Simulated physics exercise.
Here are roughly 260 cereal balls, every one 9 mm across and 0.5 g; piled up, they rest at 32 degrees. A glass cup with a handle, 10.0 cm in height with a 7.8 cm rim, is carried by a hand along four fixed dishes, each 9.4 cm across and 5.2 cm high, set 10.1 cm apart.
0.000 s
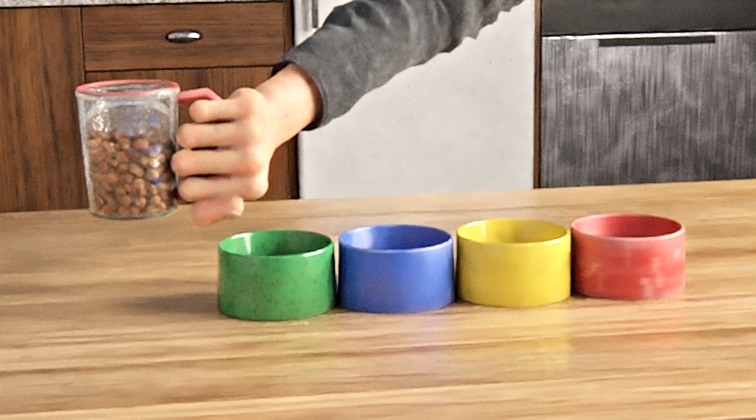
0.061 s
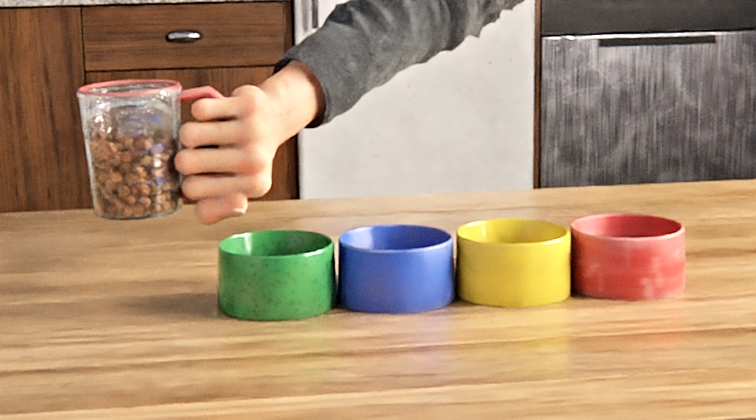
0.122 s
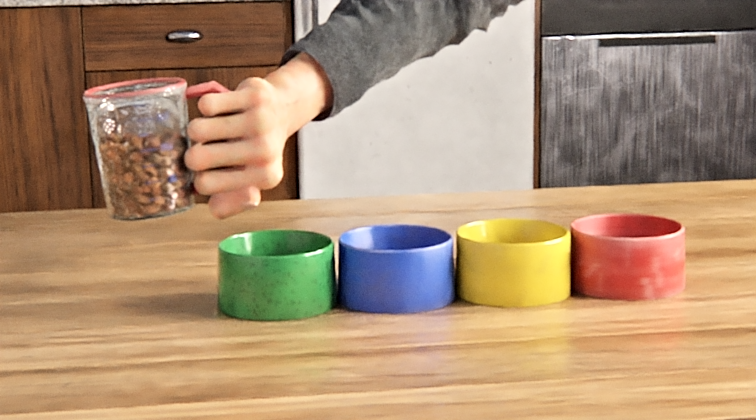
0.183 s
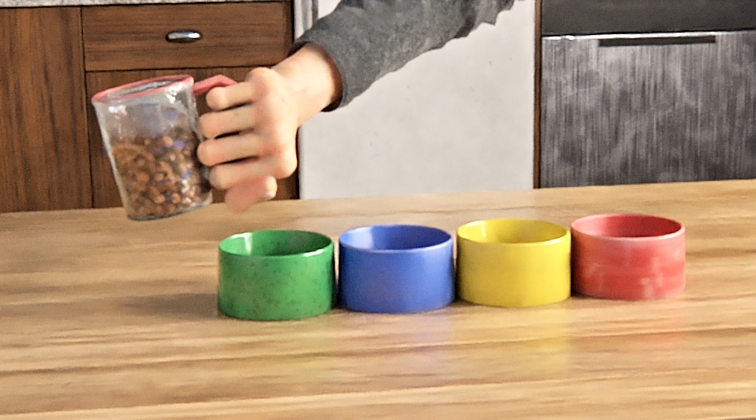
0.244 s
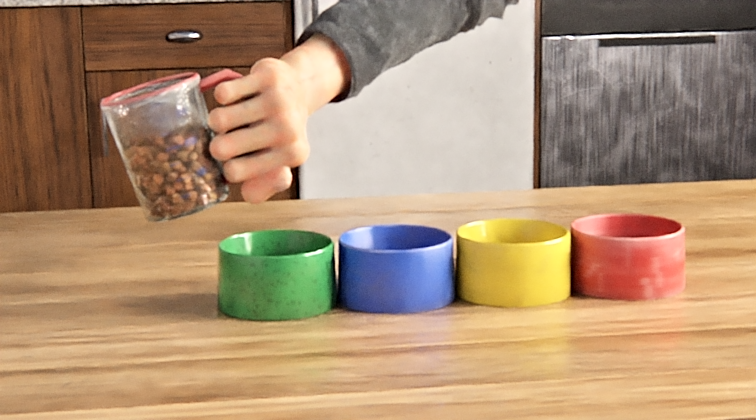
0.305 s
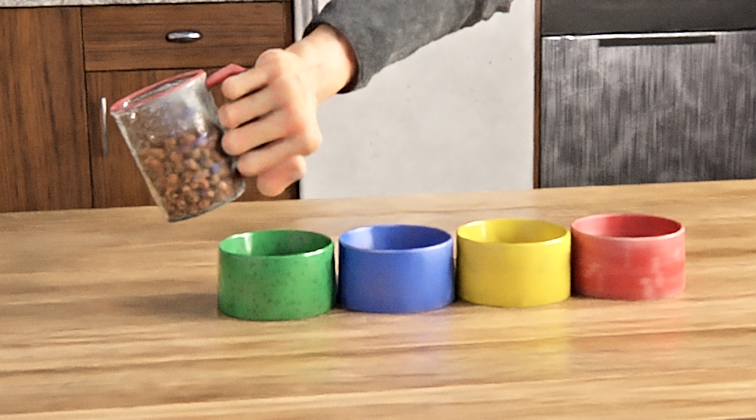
On a wooden table, a hand tilts a clear cup of brown pieces near four bowls.
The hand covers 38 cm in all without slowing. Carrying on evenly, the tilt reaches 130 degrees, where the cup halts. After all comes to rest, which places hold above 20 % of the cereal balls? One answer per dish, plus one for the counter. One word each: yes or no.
Red dish: No; blue dish: Yes; green dish: No; yellow dish: No; counter: No.
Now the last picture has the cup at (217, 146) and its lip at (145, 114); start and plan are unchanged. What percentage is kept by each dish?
The red dish keeps 0, the blue one 10, the green one 0 and the yellow one 90.
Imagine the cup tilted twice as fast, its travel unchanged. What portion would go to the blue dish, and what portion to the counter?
The blue dish 0, the counter 10.
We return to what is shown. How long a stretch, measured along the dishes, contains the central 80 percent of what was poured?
That stretch measures near 6 centimetres.
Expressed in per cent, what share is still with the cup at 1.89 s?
Around 0 percent.
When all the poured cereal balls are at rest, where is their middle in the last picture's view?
Close to pixel (397, 269).
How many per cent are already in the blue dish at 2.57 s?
Some 95 per cent.
After 1.26 s, tilt 99 degrees; cup holds 100 %.
After 1.89 s, tilt 130 degrees; cup holds 0 %, blue 95 %.
After 2.57 s, tilt 130 degrees; cup holds 0 %, blue 95 %.
At rest (2.9 s), red 0 %, blue 95 %, green 0 %, yellow 0 %, counter 0 %.
